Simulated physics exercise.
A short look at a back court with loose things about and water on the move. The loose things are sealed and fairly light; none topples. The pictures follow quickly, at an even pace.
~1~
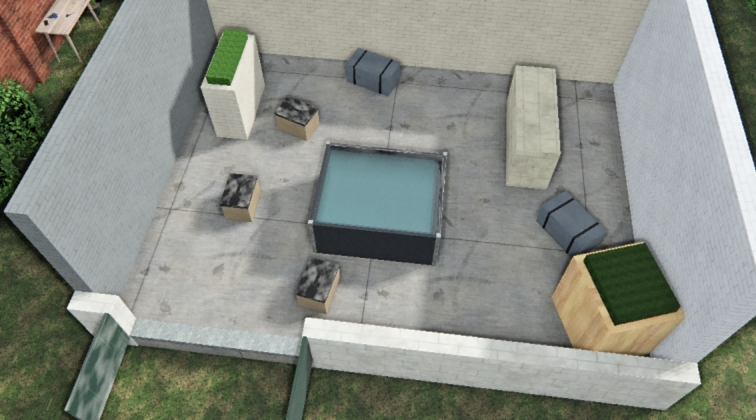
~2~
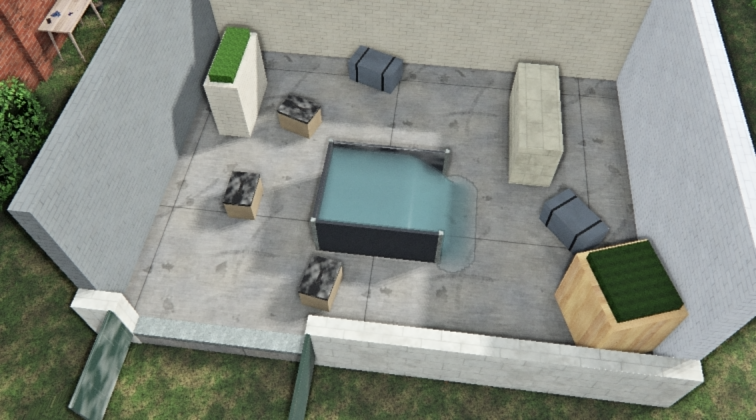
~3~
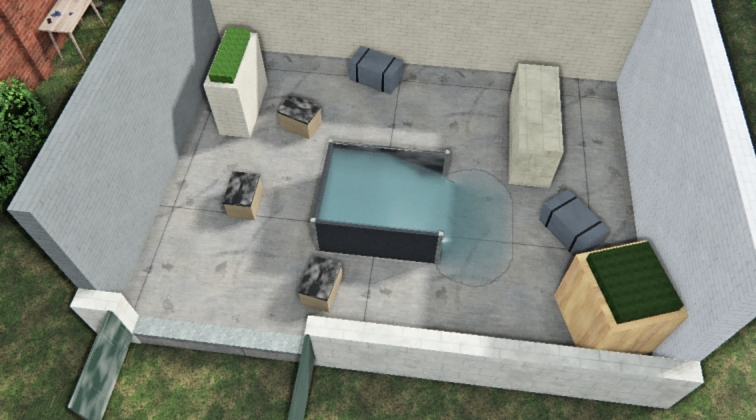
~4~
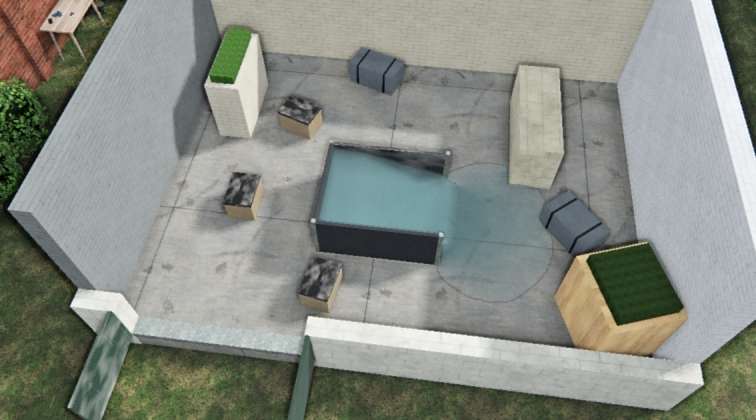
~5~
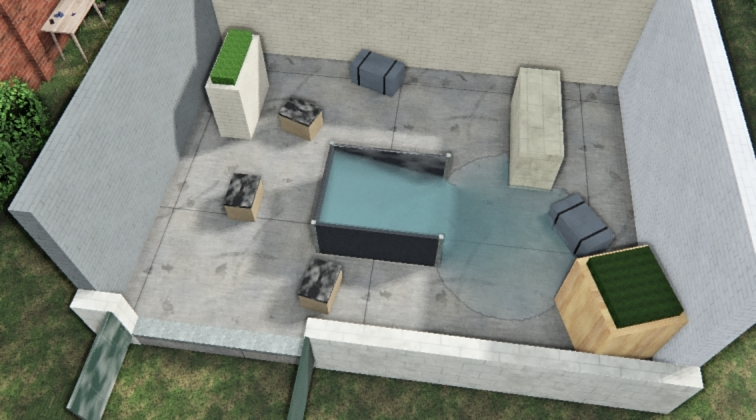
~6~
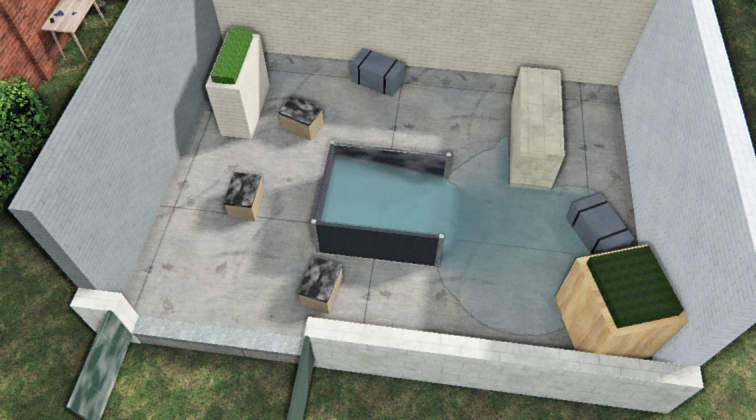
To begin with, a dark tank full of blue-green water sits in a walled court among stone-topped blocks, planters and two grey trunks. Its right side opens and water pours out, spreading across the paving in a widening sheet as the tank's level drops. The right-hand trunk then shifts a little rightward.
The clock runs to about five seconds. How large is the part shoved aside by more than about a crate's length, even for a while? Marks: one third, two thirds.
That comes to not even a third.
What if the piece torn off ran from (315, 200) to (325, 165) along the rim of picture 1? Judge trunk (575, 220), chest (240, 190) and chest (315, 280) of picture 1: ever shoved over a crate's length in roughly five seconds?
One after the other: Short of that, moved that far, short of that.
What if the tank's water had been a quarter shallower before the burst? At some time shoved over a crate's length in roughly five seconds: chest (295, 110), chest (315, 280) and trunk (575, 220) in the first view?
As listed: Less than that, less than that, swept aside.
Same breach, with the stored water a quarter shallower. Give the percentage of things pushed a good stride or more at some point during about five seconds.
Some 20 per cent.
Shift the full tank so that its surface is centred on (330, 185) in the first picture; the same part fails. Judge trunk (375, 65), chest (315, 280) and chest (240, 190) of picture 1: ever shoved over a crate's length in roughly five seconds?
As listed: Less than that, not that far, less than that.
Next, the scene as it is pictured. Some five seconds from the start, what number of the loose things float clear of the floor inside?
It comes to 1.
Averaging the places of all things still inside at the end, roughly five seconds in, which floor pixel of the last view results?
Roughly at (364, 155).
A moment on, 1 of 5 are well off their spots; 0 afloat.
Next, 1 of 5 are well off their spots; 1 afloat.
Later, 1 of 5 are well off their spots; 1 afloat.
In the end, 1 of 5 are well off their spots, and 1 have been at some point; 1 afloat.
